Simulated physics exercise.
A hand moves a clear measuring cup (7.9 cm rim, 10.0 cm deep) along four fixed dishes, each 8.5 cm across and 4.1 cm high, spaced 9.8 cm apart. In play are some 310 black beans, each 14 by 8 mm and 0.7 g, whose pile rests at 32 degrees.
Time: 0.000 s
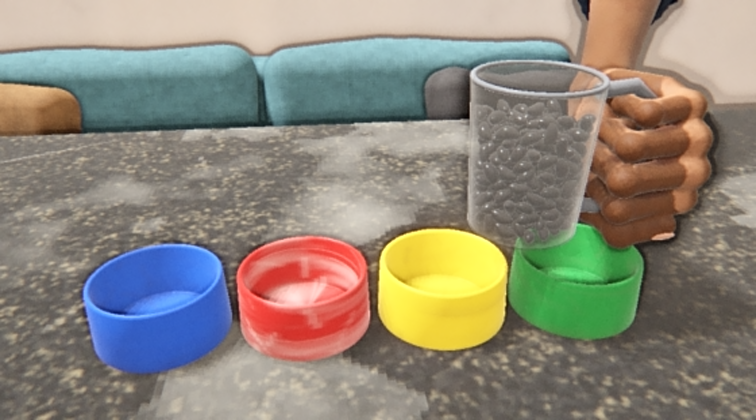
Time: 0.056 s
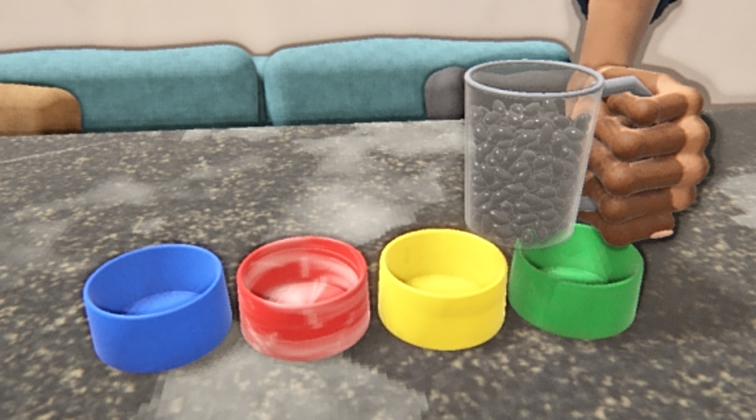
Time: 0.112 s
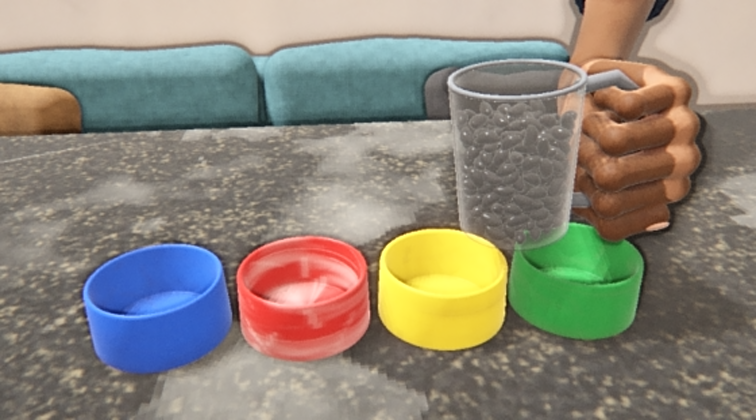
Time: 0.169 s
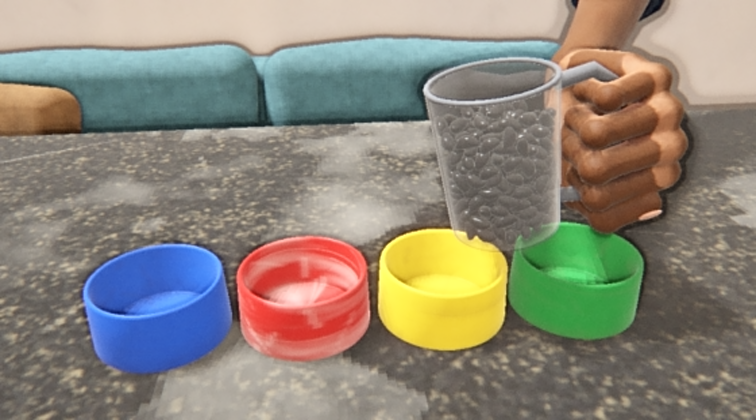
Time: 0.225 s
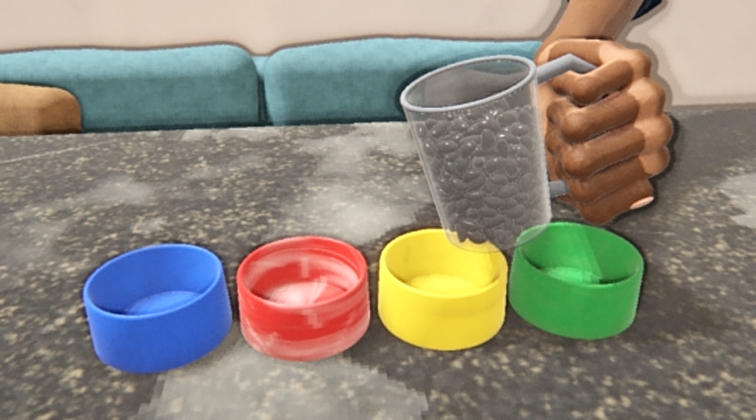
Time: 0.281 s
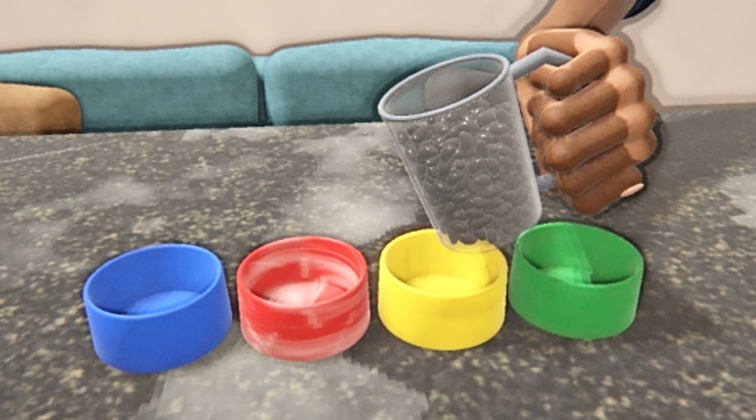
A hand moves a clear cup of black beans left above colored dishes while tilting it leftward.
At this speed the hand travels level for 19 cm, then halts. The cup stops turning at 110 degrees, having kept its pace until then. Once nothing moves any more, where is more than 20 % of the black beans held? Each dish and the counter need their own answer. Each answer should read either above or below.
Red - below, blue - above, green - below, yellow - below, counter - below.
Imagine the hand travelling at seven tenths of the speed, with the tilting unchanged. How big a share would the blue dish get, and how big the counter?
Blue 90, counter 10.
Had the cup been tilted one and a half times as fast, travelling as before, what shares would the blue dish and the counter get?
Result: Blue dish 90, counter 10.
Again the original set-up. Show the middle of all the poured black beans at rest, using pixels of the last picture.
My guess is close to (162, 286).
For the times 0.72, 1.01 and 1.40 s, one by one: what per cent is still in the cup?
Around 100 per cent at the first moment, 100 at the second and 40 at the third.
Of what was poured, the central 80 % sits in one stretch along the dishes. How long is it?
Spread: Around 6 cm.
After 0.72 s, tilt 64 degrees; cup holds 100 %.
After 1.01 s, tilt 92 degrees; cup holds 100 %.
Then, at 1.40 s, tilt 110 degrees; cup holds 40 %, blue 60 %.
In the end, at 2.7 s, red 0 %, blue 90 %, green 0 %, yellow 0 %, counter 5 %, cup 5 %.
